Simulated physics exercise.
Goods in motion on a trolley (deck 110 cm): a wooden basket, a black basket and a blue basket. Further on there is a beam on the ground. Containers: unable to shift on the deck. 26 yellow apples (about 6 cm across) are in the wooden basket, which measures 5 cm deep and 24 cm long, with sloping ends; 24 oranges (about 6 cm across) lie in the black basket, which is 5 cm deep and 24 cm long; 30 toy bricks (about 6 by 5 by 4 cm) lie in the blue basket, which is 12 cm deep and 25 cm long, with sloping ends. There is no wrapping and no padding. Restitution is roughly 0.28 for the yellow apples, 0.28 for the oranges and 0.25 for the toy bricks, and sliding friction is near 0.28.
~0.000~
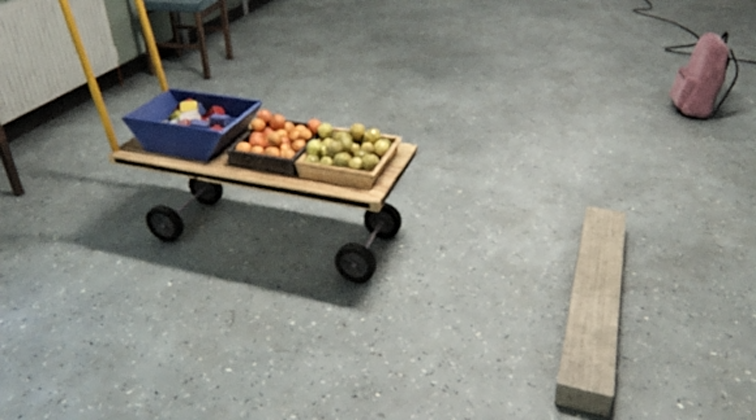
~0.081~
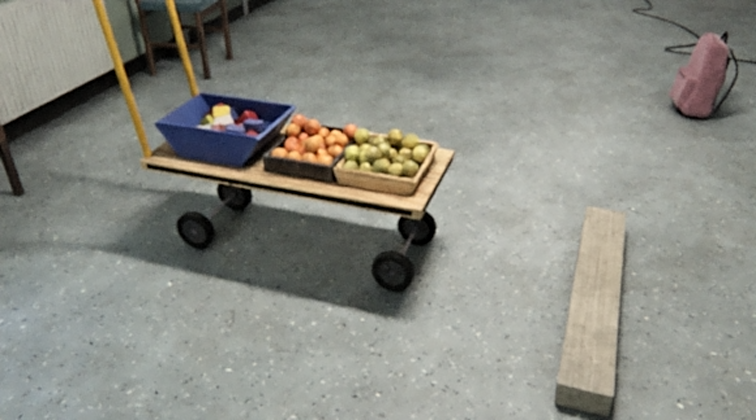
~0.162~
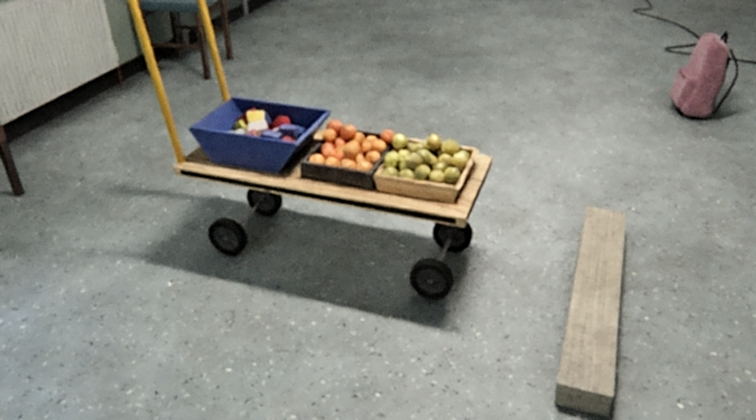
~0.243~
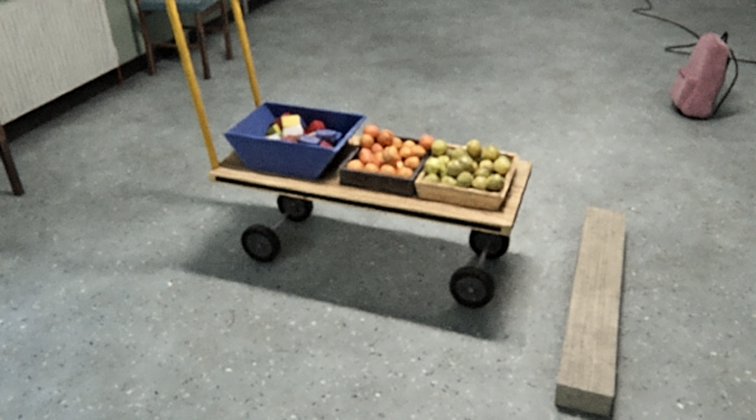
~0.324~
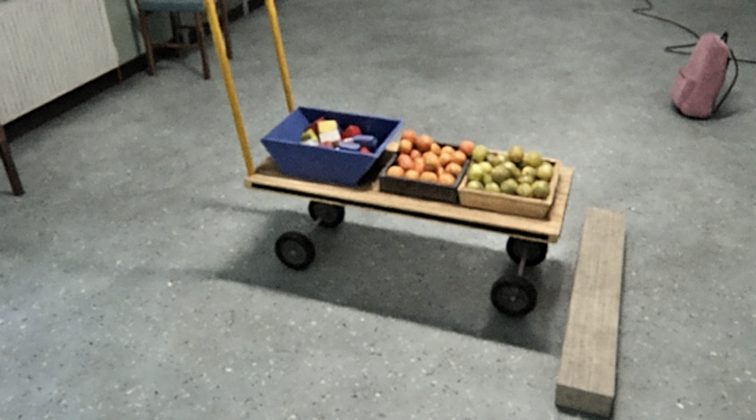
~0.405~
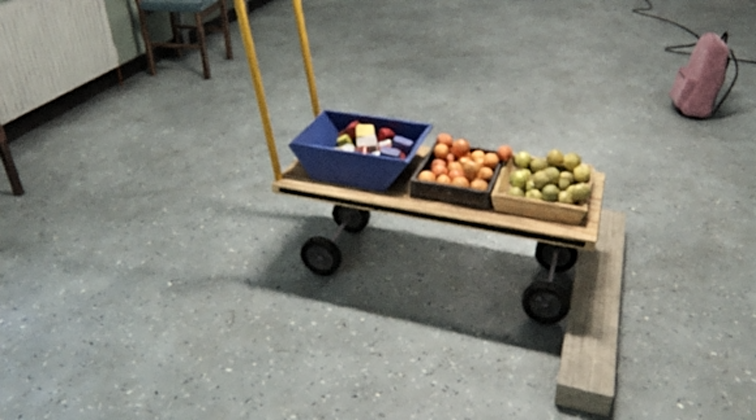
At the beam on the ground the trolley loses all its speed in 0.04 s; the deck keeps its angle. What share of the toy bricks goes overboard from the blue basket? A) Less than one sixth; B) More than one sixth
The answer is A.
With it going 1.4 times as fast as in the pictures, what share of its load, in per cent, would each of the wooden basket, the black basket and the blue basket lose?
Wooden basket 50, black basket 20, blue basket 20 per cent.
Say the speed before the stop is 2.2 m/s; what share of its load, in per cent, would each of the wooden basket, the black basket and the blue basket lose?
Then the wooden basket sheds 40 per cent of its load, the black basket 20 per cent, and the blue basket 10 per cent.
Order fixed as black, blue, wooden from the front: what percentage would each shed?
Wooden basket 10 %, black basket 20 %, blue basket 10 %.
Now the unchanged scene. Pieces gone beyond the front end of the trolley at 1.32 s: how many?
Around 6.
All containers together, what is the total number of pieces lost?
Roughly 16 pieces.
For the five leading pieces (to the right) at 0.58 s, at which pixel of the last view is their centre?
Mean position approx. (604, 195).
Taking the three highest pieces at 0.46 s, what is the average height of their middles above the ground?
56 cm.
After 0.46 s, wooden basket 25 in, 1 out, black basket 23 in, 1 out and blue basket 30 in, 0 out.
After 0.58 s, wooden basket 21 in, 5 out, black basket 20 in, 4 out and blue basket 29 in, 1 out.
After 0.81 s, wooden basket 19 in, 7 out, black basket 18 in, 6 out and blue basket 28 in, 2 out.
Final count (at 1.32 s), wooden basket 19 in, 7 out, black basket 18 in, 6 out and blue basket 28 in, 2 out. Asked share, 2 of 30, 7 per cent.
